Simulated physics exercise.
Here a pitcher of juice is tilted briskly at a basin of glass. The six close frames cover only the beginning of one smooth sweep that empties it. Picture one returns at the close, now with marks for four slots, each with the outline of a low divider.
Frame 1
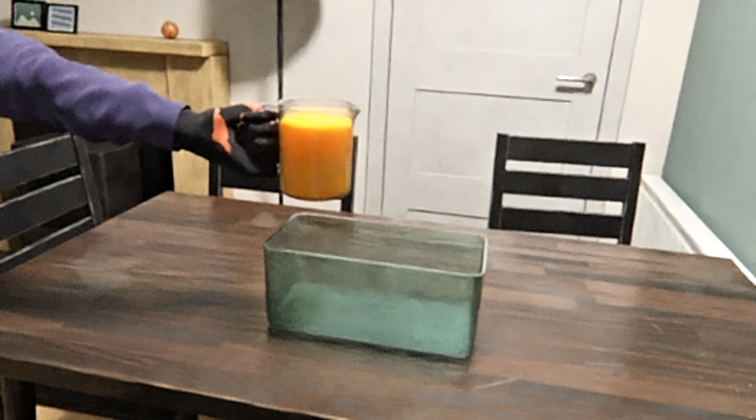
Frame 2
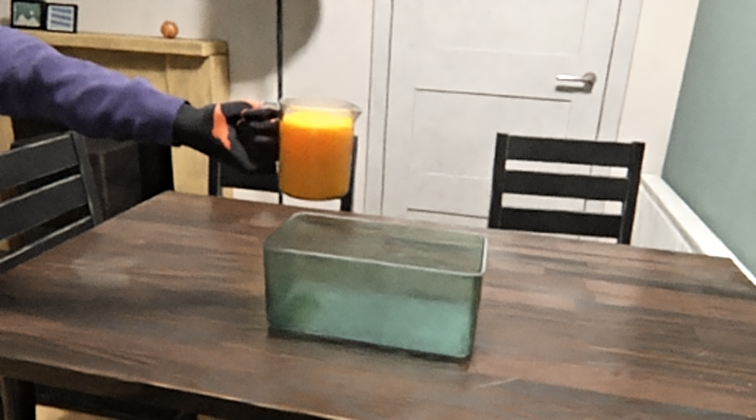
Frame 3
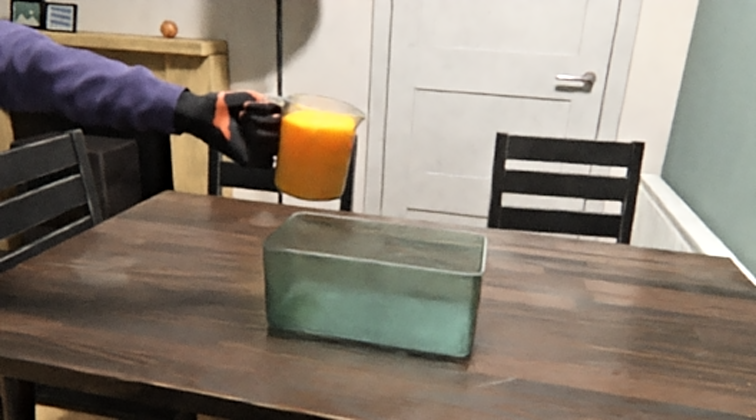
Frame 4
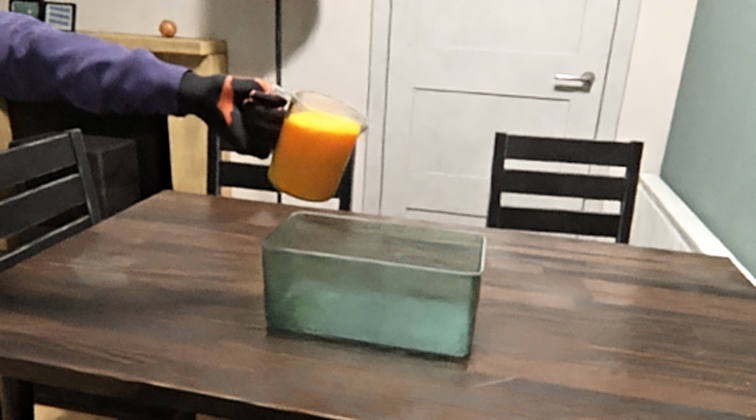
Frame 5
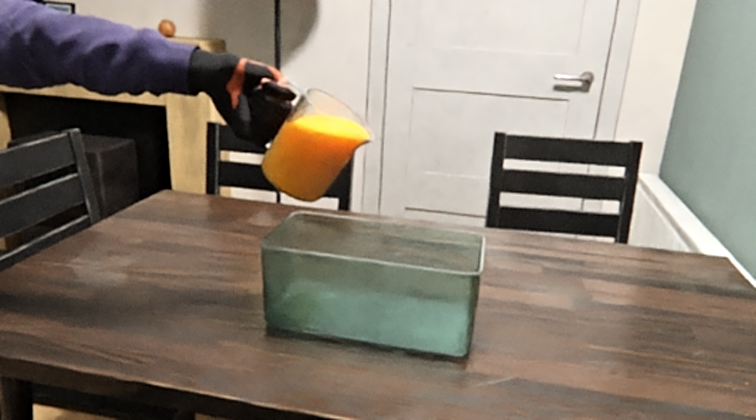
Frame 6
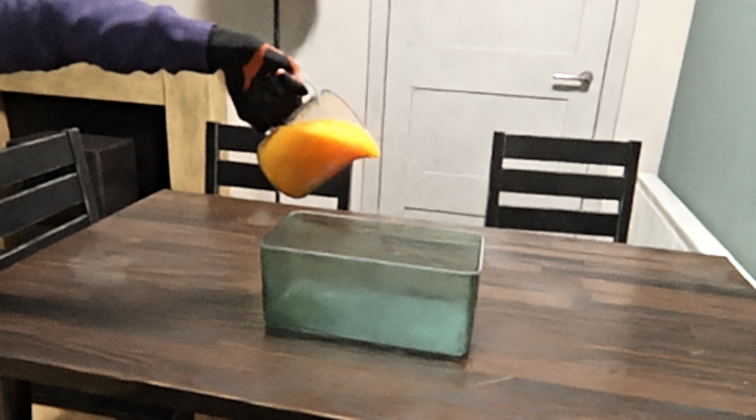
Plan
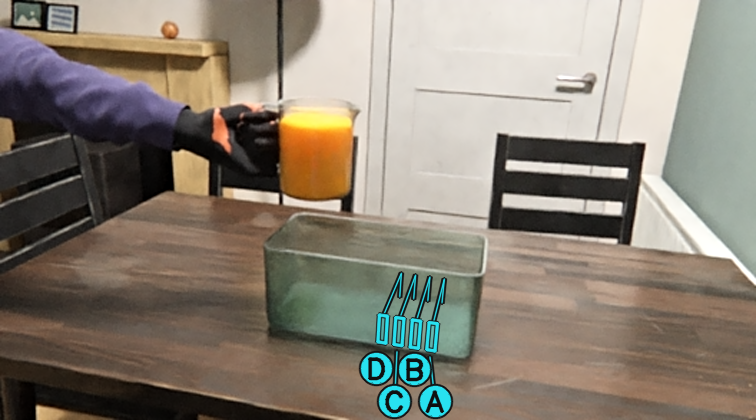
The video shows a gloved hand in a purple sleeve holding a glass pitcher of orange juice above a rectangular glass basin on a wooden table, then tilting it steadily to the right until the juice reaches the lip.
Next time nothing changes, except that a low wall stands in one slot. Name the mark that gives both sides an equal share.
The answer is slot D.
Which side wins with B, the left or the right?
More ends on the left.
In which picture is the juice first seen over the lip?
Picture 6.
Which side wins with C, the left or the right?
The left side.
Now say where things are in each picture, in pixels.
The first frame shows upright, lip at (360, 109); basin from (268, 322) to (472, 355); nothing has left yet.
The second frame shows tipped about 2°, lip at (361, 111); nothing has left yet.
The third frame shows tipped about 9°, lip at (365, 116); nothing has left yet.
The fourth frame shows tipped about 19°, lip at (369, 126); nothing has left yet.
The fifth frame shows tipped about 32°, lip at (372, 140); nothing has left yet.
The sixth frame shows tipped about 47°, lip at (372, 155); juice is over the lip, down to (372, 155).
In cyan, A at (429, 356); B at (413, 353); C at (396, 351); D at (380, 348).
For slot A, about 89 % ends left of the wall and 8 % right of it; 3 % is lost outside.
For slot B, about 86 % ends left of the wall and 8 % right of it; 6 % is lost outside.
For slot C, about 79 % ends left of the wall and 17 % right of it; 5 % is lost outside.
For slot D, about 50 % ends left of the wall and 48 % right of it.
